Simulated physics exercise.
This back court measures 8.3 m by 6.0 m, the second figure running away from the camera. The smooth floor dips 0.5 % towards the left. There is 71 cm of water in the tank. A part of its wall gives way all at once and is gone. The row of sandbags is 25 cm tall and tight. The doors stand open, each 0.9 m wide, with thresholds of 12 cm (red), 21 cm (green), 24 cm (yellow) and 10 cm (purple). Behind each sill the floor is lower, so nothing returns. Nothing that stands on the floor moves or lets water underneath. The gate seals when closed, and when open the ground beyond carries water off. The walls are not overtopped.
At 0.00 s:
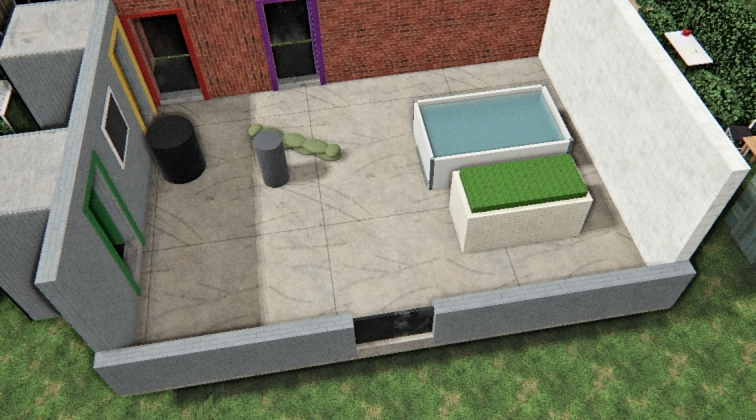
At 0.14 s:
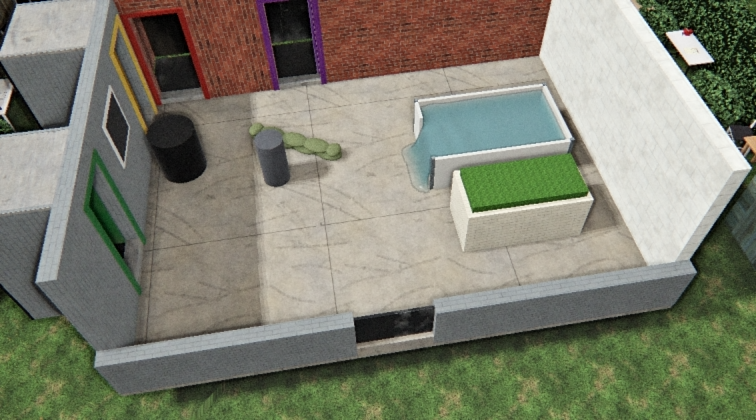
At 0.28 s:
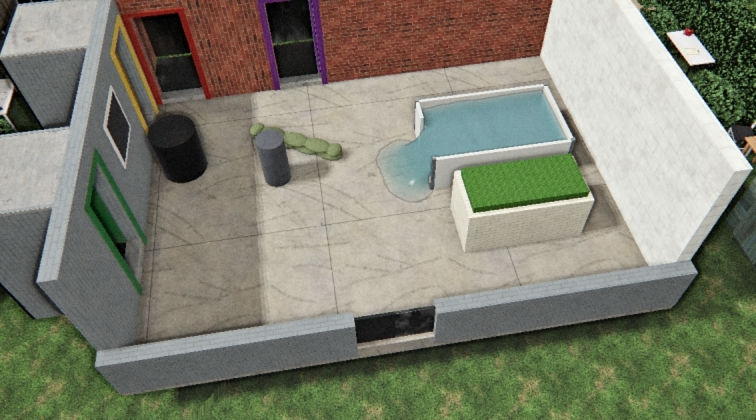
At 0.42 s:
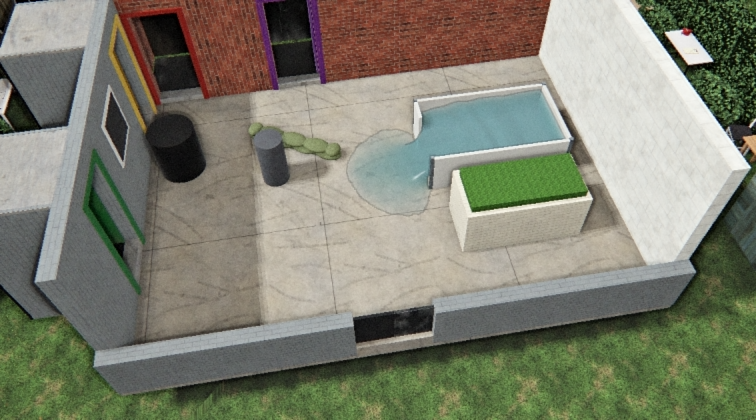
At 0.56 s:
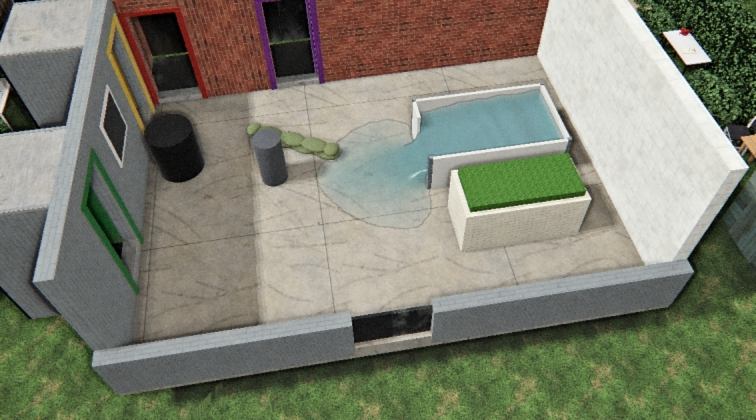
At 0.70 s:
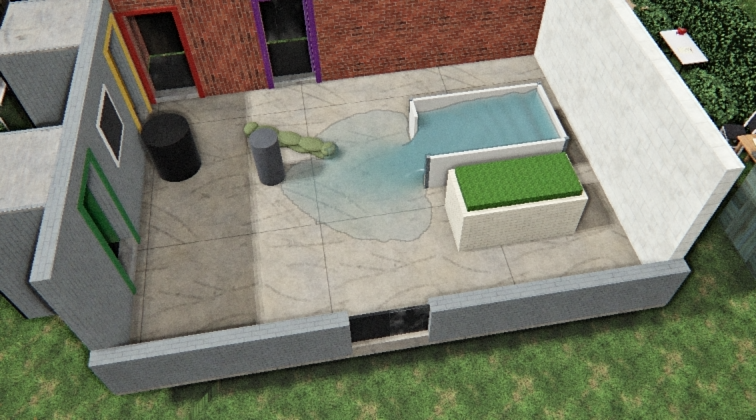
In the video, a section at the left end of a white-walled water tank disappears in a paved courtyard, and water pours through the gap, spreading leftward across the floor in a widening sheet around green rounded shapes near a grey cylinder.
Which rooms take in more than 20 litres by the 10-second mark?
The water let in: At the red door it does not reach the limit; at the green door it stays under the limit; at the yellow door it does not reach the limit; at the purple door it does not reach the limit.
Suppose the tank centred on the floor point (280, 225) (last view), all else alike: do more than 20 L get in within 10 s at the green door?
Then: Green above.
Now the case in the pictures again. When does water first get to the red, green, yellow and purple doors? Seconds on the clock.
Arrival: Red 2.4 s, green 1.8 s, yellow 3.0 s, purple 1.8 s.
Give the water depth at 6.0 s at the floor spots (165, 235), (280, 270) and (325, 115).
About 12, 9 and 2 cm.
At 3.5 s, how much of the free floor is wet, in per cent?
Near 55 per cent is wet.
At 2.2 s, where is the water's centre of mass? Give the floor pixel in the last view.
Near (387, 173).
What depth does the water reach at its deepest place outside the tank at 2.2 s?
Roughly 30 cm.
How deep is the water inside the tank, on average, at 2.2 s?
About 36 cm.
After 1.4 s water covers 25 % of the floor and is deepest (38 cm) near (415, 173); red door not reached, green door not reached, yellow door not reached, purple door not reached.
After 2.2 s water covers 50 % of the floor and is deepest (30 cm) near (289, 176); red door not reached, green door 23 cm at the sill, 0 L in, yellow door not reached, purple door 7 cm at the sill, 0 L in.
After 3.5 s water covers 55 % of the floor and is deepest (34 cm) near (128, 369); red door 5 cm at the sill, 0 L in, green door 20 cm at the sill, 6 L in, yellow door 18 cm at the sill, 0 L in, purple door 10 cm at the sill, 3 L in.
After 6.0 s water covers 60 % of the floor and is deepest (18 cm) near (144, 189); red door 11 cm at the sill, 4 L in, green door 15 cm at the sill, 8 L in, yellow door 14 cm at the sill, 0 L in, purple door 6 cm at the sill, 4 L in.
After 10.0 s water covers 80 % of the floor and is deepest (12 cm) near (132, 327); red door 10 cm at the sill, 5 L in, green door 9 cm at the sill, 8 L in, yellow door 8 cm at the sill, 0 L in, purple door 6 cm at the sill, 4 L in.
